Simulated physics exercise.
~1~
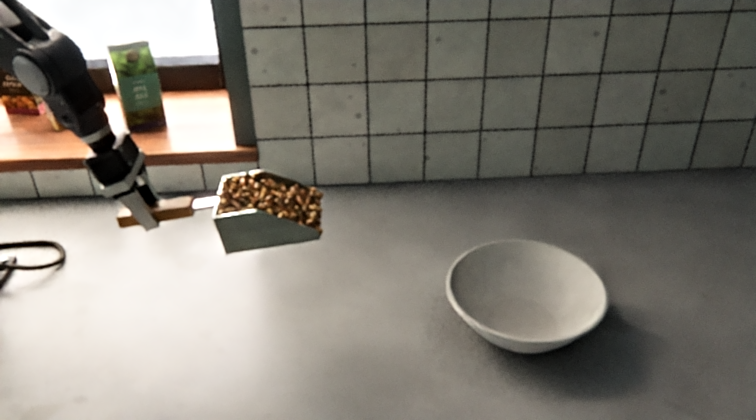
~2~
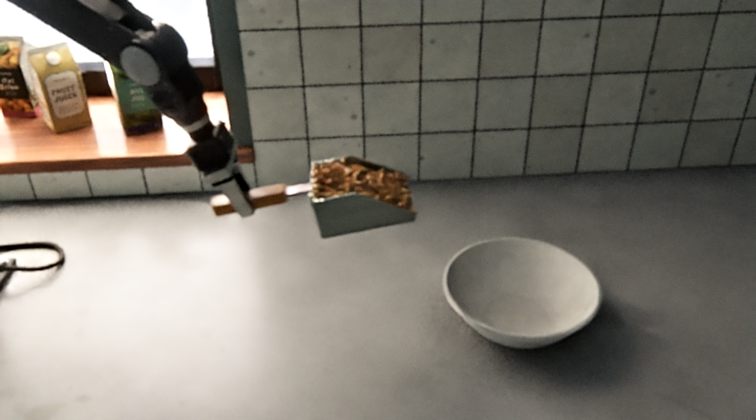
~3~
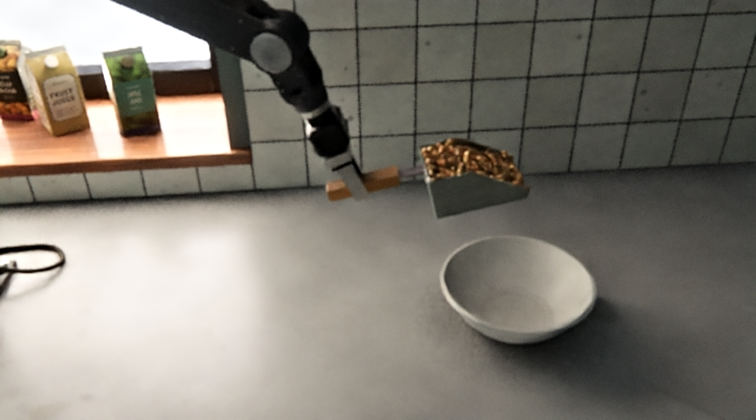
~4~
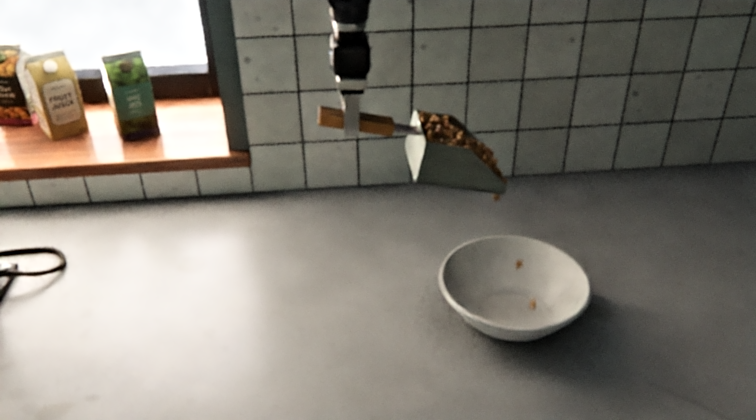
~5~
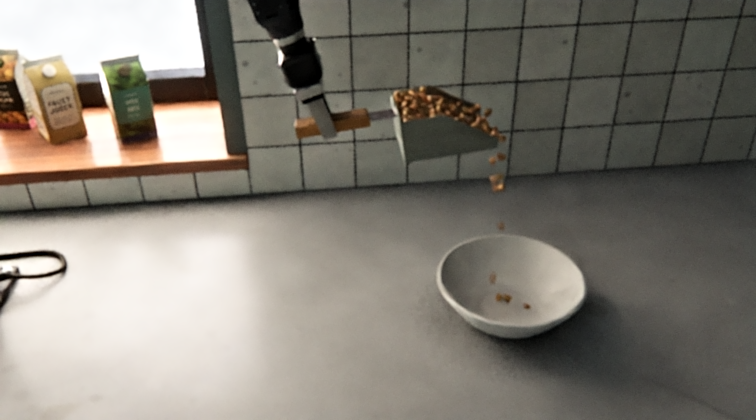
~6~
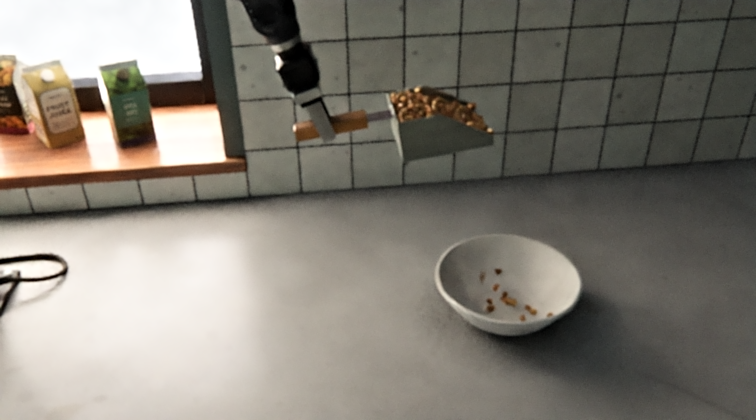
A robot arm carried a scoop heaped with brown beans to the right toward a pale bowl, lifted and tipped it so a few dropped in, then tilted it back, leaving most of the load still in the scoop.
